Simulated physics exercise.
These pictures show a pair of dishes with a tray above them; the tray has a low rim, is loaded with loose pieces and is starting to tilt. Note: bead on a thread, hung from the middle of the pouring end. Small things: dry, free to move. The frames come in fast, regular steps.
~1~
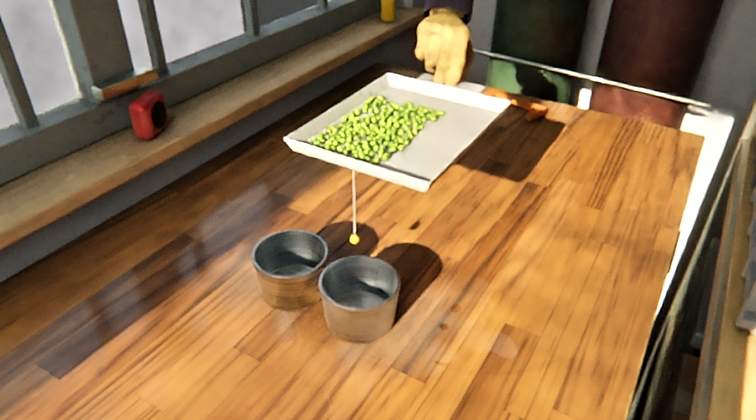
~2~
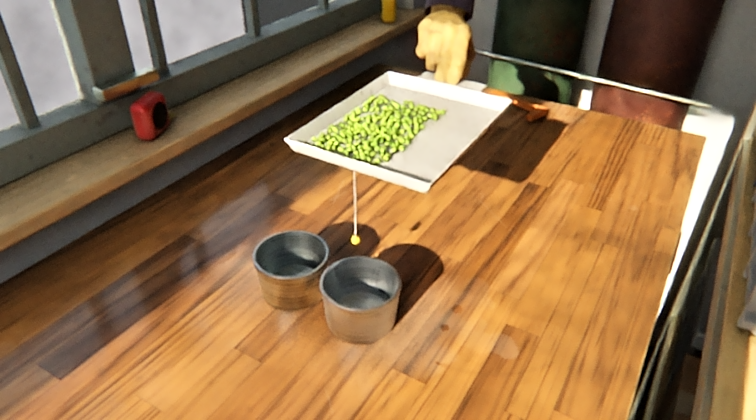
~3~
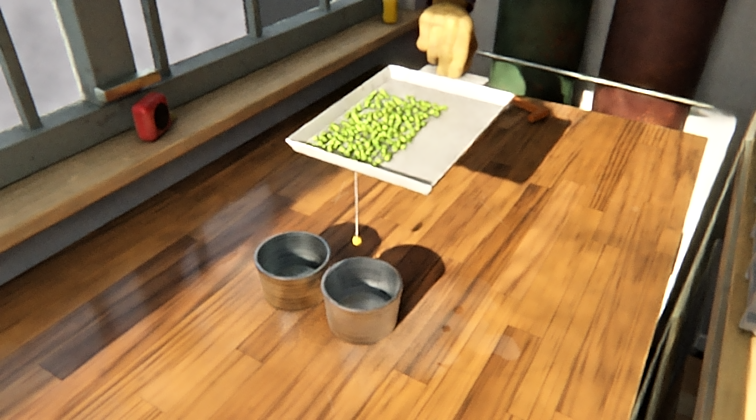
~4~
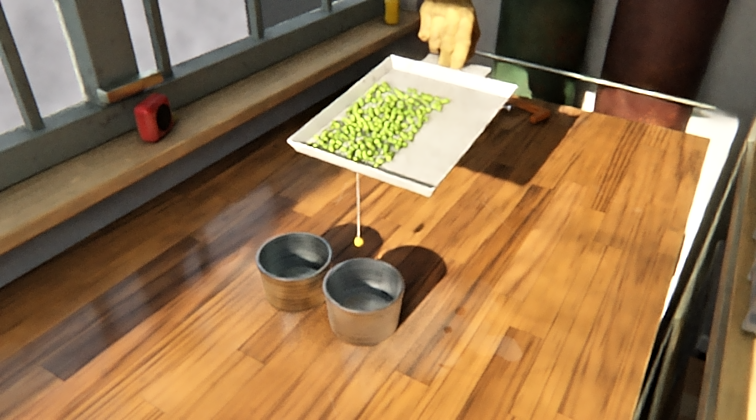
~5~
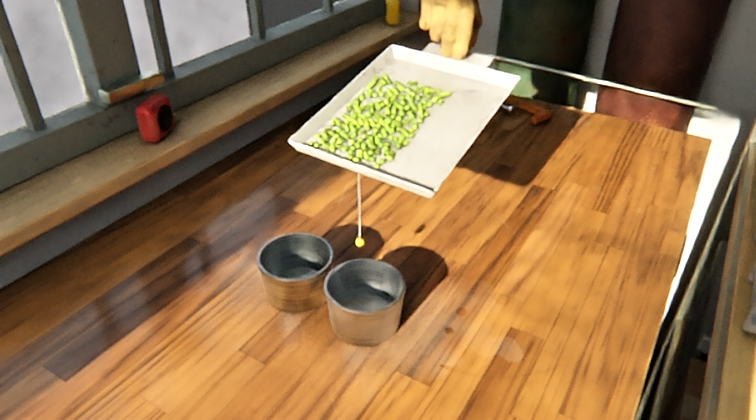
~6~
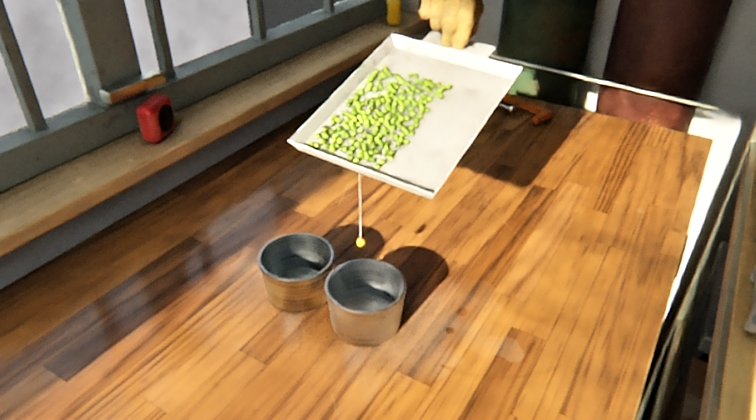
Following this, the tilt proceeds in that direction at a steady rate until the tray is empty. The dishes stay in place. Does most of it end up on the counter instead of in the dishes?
No, the dishes collect the majority.
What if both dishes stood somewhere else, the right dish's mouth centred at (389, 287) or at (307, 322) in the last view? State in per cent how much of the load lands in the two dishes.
Trial 1 near 90 percent, trial 2 near 0 percent.
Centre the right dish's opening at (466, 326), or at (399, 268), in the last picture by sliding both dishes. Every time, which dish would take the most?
Placement one: The left-positioned dish. Placement two: The right-positioned dish.
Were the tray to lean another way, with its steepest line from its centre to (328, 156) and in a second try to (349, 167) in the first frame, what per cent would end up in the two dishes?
Somewhere close to 70 % the first time, 90 % the second.
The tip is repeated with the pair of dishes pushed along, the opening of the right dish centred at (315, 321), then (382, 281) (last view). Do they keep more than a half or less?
The pair would catch the lesser share the first time and the greater share the second time.
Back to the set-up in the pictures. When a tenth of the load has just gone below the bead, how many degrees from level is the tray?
80° or so.
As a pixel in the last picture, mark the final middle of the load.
I'd say the middle ends up at about (370, 318).
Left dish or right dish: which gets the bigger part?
Observation: The one at right.
Shortly afterwards, tray tipped steeply; all but a few on the tray; only a few in the right dish; only a few outside both; only a few in the air.
Next, tray tipped right over; only a few on the tray; near half in the right dish; near a quarter in the left dish; near a quarter outside both; near a quarter in the air.
Some moments later, tray tipped past a quarter turn; near half in the right dish; a little in the left dish; near a quarter outside both.
In the end, tray tipped past a quarter turn; near half in the right dish; a little in the left dish; near a quarter outside both.
